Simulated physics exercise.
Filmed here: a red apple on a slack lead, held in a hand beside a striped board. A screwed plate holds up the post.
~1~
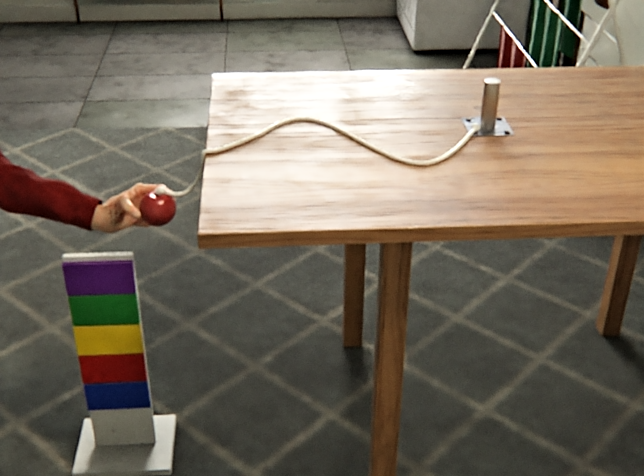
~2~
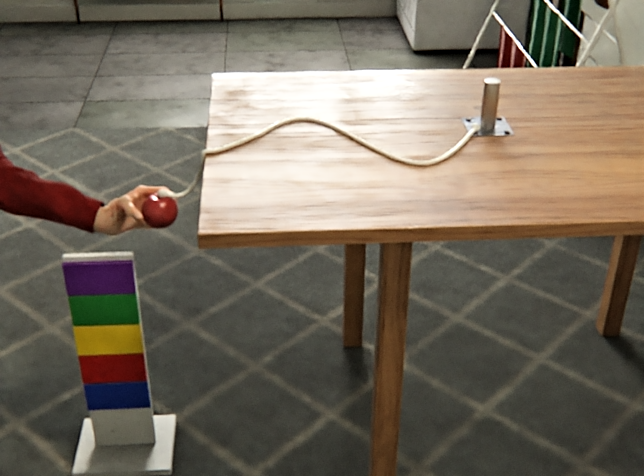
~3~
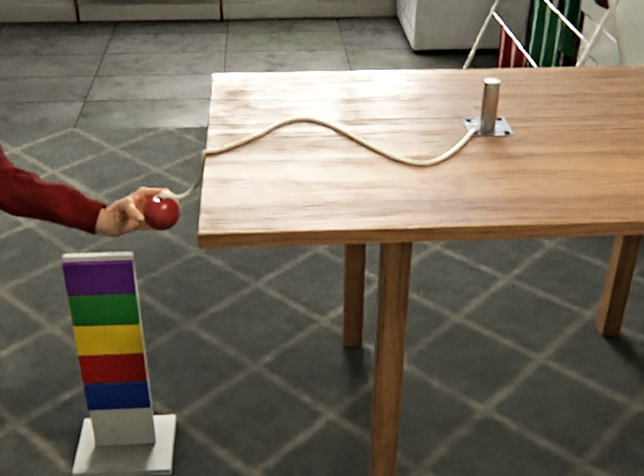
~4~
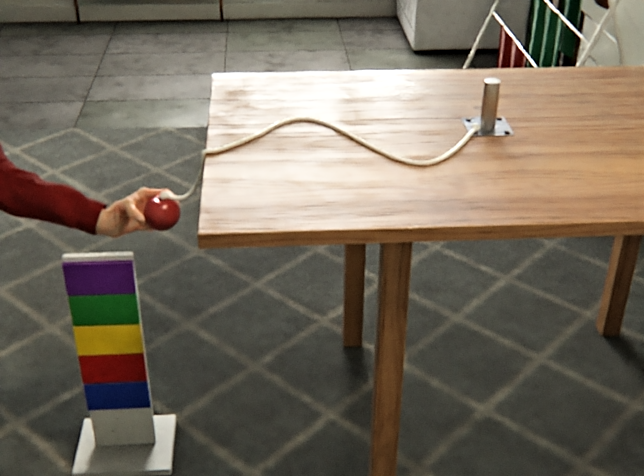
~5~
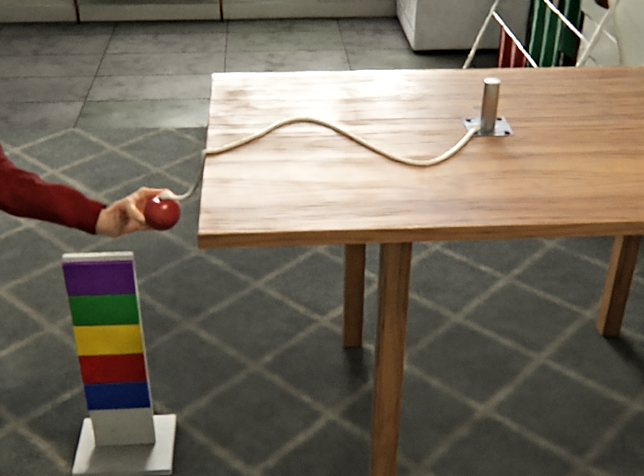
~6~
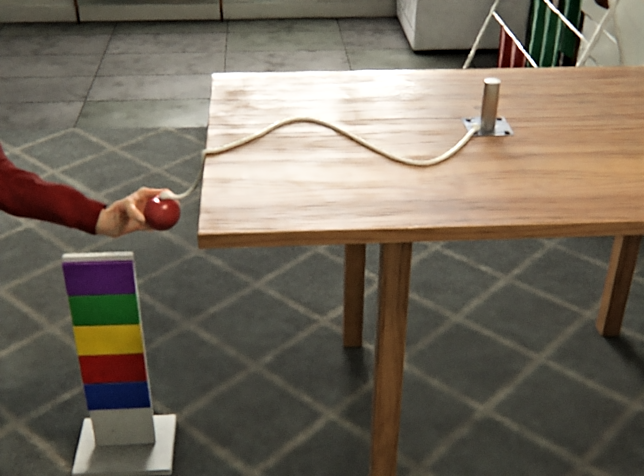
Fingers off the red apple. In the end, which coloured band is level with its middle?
The yellow band.
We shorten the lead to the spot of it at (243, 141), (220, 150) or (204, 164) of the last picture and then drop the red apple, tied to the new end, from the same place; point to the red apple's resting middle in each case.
Taking the tries in order gives (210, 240), (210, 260) and (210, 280).
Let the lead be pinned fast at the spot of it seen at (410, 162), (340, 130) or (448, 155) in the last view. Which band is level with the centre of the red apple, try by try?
Each in turn comes out as green, purple, green.
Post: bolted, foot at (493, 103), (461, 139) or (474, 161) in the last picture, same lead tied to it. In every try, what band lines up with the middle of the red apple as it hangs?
Going case by case, it's green, red and finally red.
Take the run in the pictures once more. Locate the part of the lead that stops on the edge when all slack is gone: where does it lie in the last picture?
Roughly (291, 120).
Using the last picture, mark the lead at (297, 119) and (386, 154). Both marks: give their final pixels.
They finish close to (210, 155) and close to (336, 141).
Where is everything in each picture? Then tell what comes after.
Red apple (158, 209); purple (99, 280); green (104, 311); yellow (109, 341); red (113, 370); blue (117, 397), in the first frame.
Red apple (160, 211); lead through (463, 142) (408, 162) (345, 133) (282, 123) (224, 148), in the second frame.
Red apple (162, 212), in the third frame.
Red apple (162, 213); lead through (463, 142) (408, 162) (345, 133) (282, 123) (224, 148), in the fourth frame.
Red apple (162, 213), in the fifth frame.
Red apple (162, 213); lead through (463, 142) (408, 162) (345, 133) (282, 123) (224, 148), in the sixth frame.
A little later, apple near (201, 314); level with green.
Next, apple near (223, 330); level with yellow.
When it is over, apple near (216, 331); level with yellow. The lead holds its middle at yellow.
